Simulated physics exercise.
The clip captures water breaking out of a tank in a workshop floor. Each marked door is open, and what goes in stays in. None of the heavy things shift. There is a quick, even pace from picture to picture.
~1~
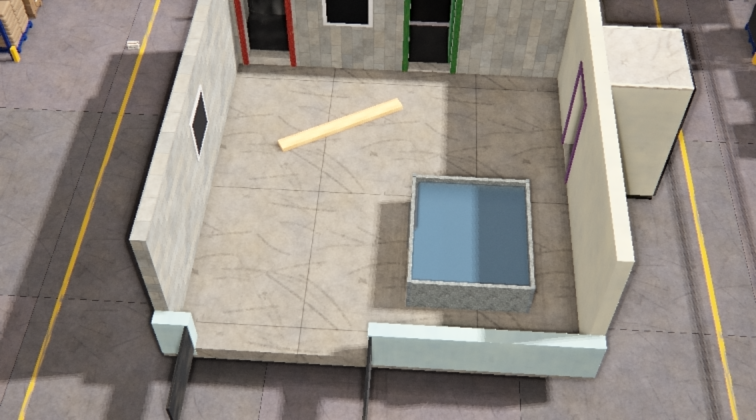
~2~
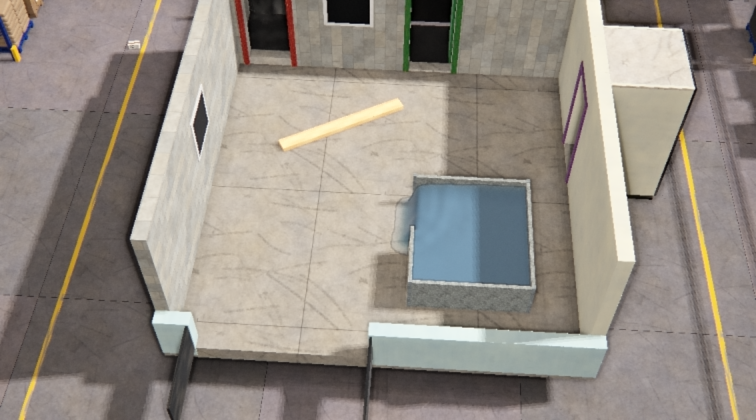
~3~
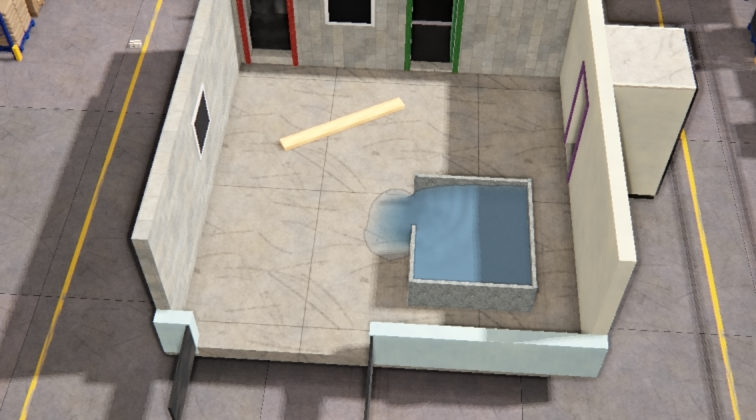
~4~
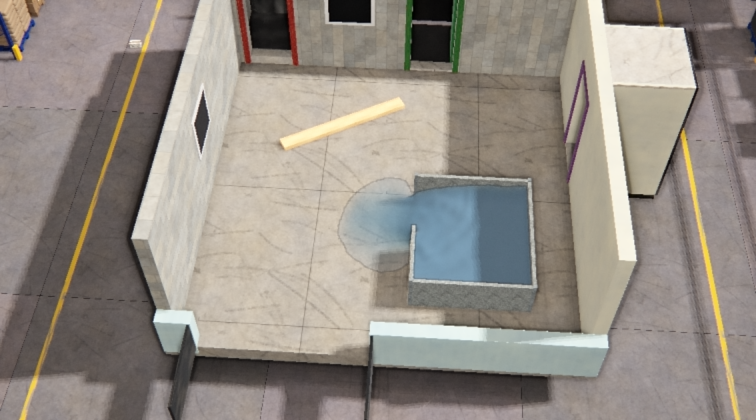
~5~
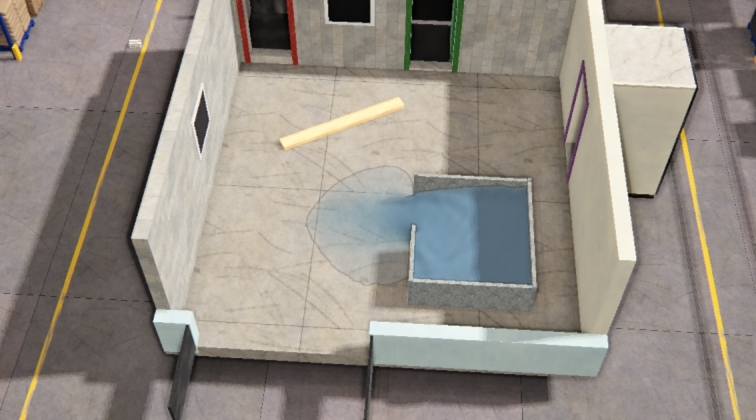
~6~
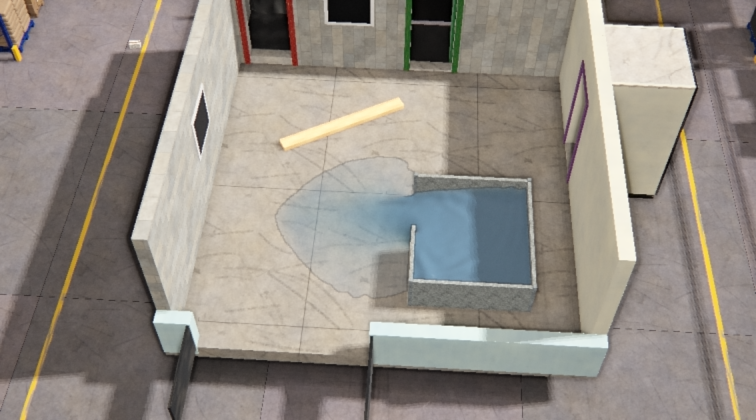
In a walled workshop area, water in an open square tank sat still, then poured out through a gap in the left side and spread leftward across the floor in a widening, rounded pool.
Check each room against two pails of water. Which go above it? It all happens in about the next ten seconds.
Outcome: The purple door will not top two buckets, the red door will not top two buckets, the green door will not top two buckets.
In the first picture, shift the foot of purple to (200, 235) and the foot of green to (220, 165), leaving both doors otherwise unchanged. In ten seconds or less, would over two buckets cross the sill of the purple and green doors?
As it turns out, the purple spills past but the green spills past.
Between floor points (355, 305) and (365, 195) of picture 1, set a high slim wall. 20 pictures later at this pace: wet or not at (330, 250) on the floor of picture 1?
Spared.
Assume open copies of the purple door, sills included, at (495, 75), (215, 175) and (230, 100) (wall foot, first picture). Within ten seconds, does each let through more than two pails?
Doors one to three: Does not reach it / beats it / beats it.
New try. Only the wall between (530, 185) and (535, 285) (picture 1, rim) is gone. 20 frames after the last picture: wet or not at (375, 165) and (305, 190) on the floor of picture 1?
Respectively: Parched and parched.
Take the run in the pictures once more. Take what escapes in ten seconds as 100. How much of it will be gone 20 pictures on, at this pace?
Around 10 %.
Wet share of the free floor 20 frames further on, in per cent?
Share estimate: About 45 per cent.
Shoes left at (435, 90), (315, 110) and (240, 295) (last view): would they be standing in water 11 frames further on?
First spot not wet, second soaked, third soaked.
A moment on, water covers 30 % of the floor; the purple door not reached, the red door not reached, the green door not reached.
Next, water covers 40 % of the floor; the purple door not reached, the red door not reached, the green door not reached.
Then, water covers 45 % of the floor; the purple door not reached, the red door under two buckets in, the green door not reached.
Later, water covers 65 % of the floor; the purple door not reached, the red door under two buckets in, the green door wet at the sill, nothing in.
In the end, water covers 85 % of the floor; the purple door wet at the sill, nothing in, the red door under two buckets in, the green door under two buckets in.
